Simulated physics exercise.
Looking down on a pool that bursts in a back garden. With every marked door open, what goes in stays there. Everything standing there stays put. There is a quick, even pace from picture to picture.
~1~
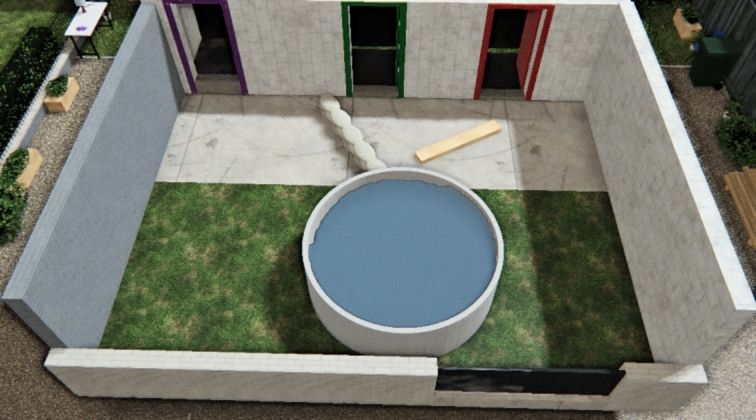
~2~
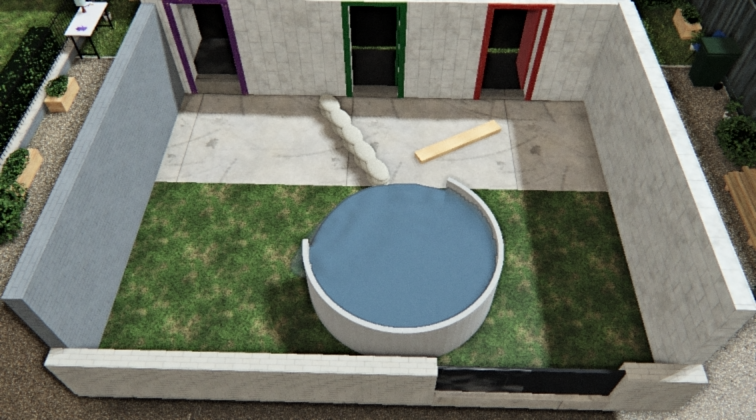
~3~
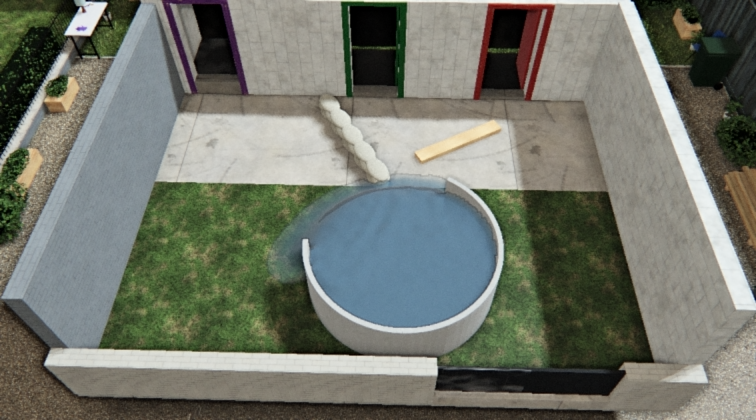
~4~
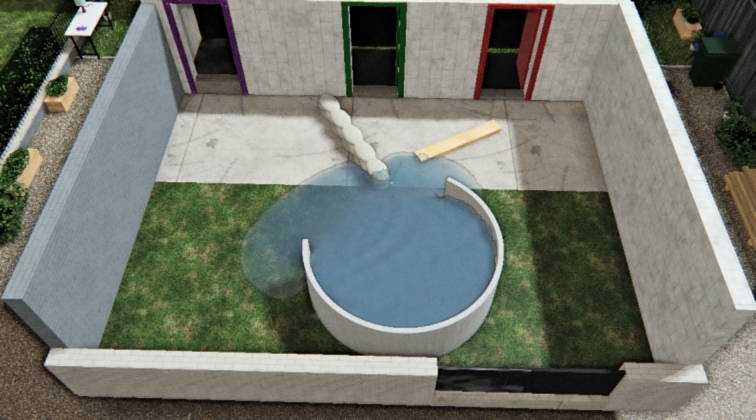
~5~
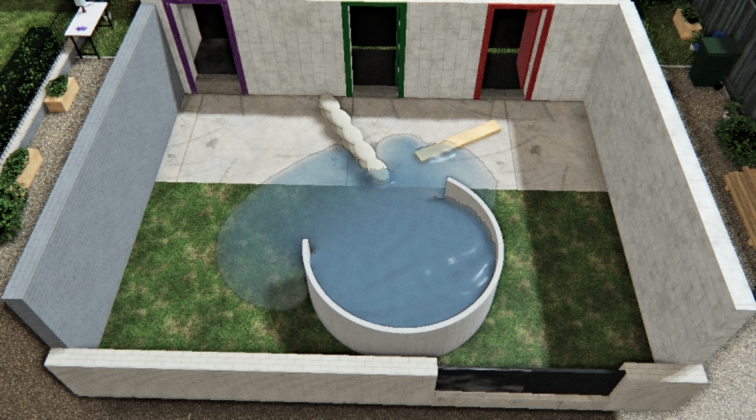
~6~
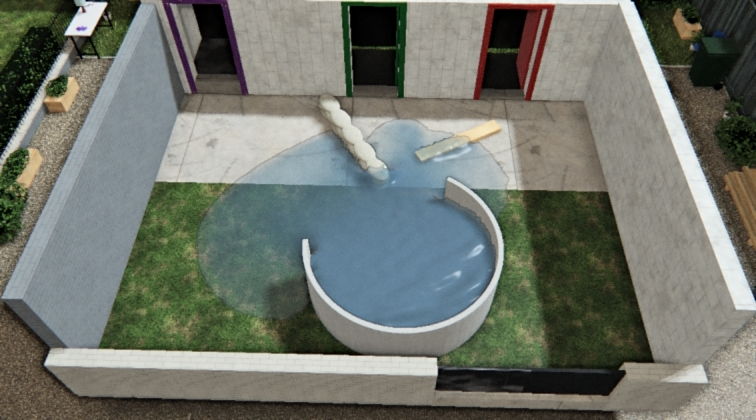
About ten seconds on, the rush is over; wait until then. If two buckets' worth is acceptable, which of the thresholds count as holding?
The purple door does not count, the red door does not count, the green door does not count.
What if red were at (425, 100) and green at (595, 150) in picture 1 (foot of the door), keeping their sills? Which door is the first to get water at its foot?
The one in red.
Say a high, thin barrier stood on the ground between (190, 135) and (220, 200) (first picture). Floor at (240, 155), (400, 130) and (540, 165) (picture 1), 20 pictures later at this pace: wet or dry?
Soaked, soaked, soaked.
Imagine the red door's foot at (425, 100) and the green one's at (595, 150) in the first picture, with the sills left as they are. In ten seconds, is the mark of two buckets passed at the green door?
Taken on its own, the green door goes beyond the limit.
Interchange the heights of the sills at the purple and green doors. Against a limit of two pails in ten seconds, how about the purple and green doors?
Note: Purple door above threshold; green door sub-threshold.
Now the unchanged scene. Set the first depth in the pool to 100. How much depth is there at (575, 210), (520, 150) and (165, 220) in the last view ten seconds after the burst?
Roughly 10 per cent, 8 per cent and 14 per cent.
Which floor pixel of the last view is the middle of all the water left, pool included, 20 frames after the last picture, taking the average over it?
The water's middle lies around (324, 178).
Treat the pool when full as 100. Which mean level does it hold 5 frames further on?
Estimate: Around 52 per cent.
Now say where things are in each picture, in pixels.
The pool at (403, 245) is whole and still, in the first frame.
Water pours out on the pool's far side and has run to (301, 273), in the second frame.
Water pours out on the pool's far side and has run to a hidden place, in the third frame.
Water pours out on the pool's far side and has run to (476, 187), in the fourth frame.
Water pours out on the pool's far side and has run to (493, 182), in the fifth frame.
The front is at (482, 150), out from the gap on the pool's far side, in the sixth frame.
A moment on, water covers 60 % of the floor; the purple door not reached, the red door not reached, the green door under two buckets in.
Next, water covers 65 % of the floor; the purple door wet at the sill, nothing in, the red door under two buckets in, the green door far over two buckets in.
Then, water covers 70 % of the floor; the purple door over two buckets in, the red door over two buckets in, the green door far over two buckets in.
Later, water covers 90 % of the floor; the purple door over two buckets in, the red door over two buckets in, the green door far over two buckets in.
In the end, water covers 95 % of the floor; the purple door over two buckets in, the red door over two buckets in, the green door far over two buckets in.
